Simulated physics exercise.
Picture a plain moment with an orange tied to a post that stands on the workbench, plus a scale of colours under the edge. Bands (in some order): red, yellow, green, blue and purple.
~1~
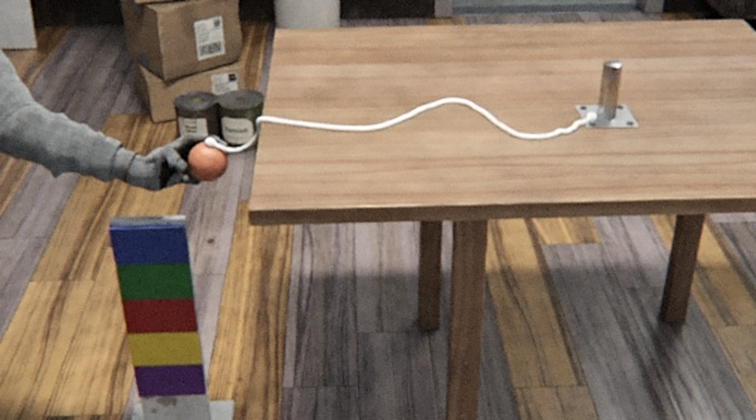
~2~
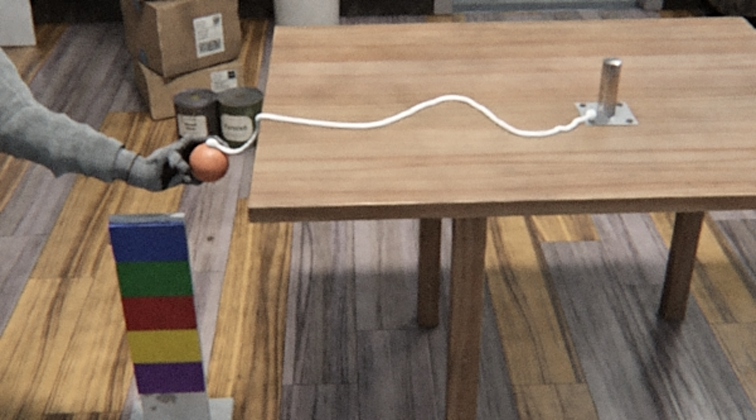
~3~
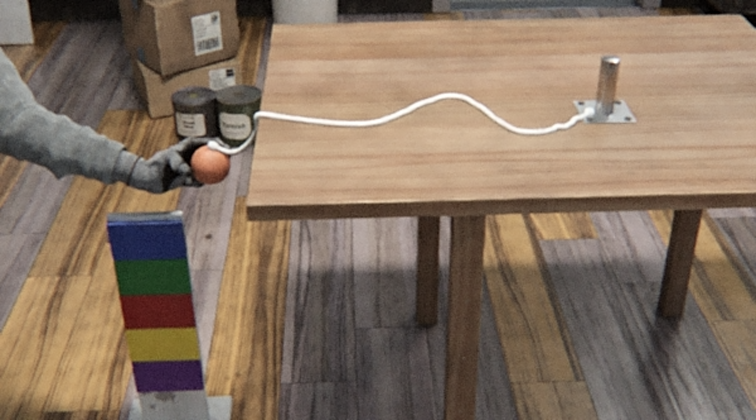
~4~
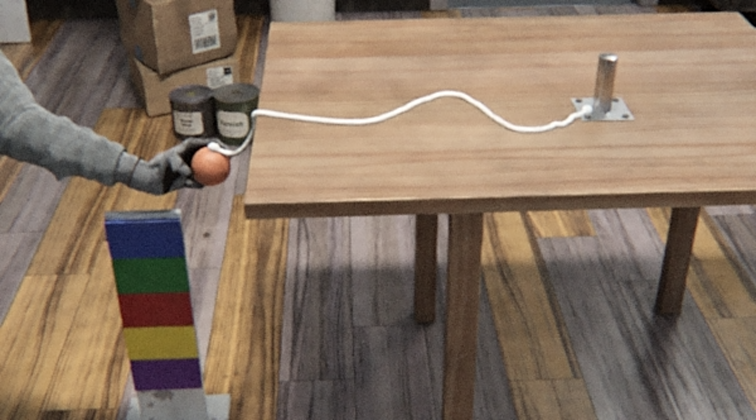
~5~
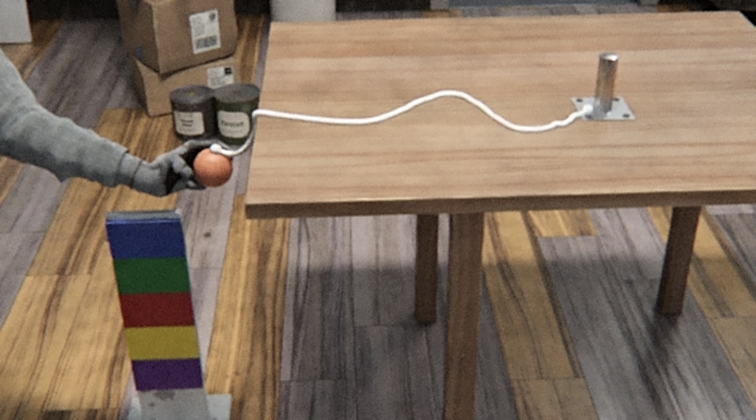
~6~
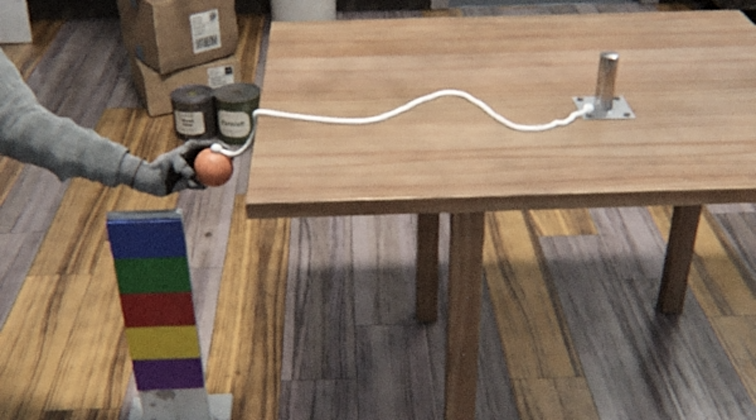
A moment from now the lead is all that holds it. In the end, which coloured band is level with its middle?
The green band.
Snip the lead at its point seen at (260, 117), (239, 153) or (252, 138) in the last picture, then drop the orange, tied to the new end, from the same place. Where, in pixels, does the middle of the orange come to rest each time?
(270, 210), (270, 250), (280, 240).
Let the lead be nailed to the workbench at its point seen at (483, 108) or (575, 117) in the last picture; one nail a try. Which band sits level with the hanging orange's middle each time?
Blue, then green.
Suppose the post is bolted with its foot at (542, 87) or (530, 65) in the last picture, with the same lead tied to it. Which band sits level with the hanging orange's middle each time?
Red; red.
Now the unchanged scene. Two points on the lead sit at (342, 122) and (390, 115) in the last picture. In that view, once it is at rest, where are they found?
First near (258, 120), second near (303, 111).
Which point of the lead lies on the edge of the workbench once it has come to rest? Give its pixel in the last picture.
Around (350, 122).
Soon after, orange near (306, 261); level with green.
After that, orange near (261, 273); level with green.
In the end, orange near (260, 274); level with green. The lead holds its middle at green.
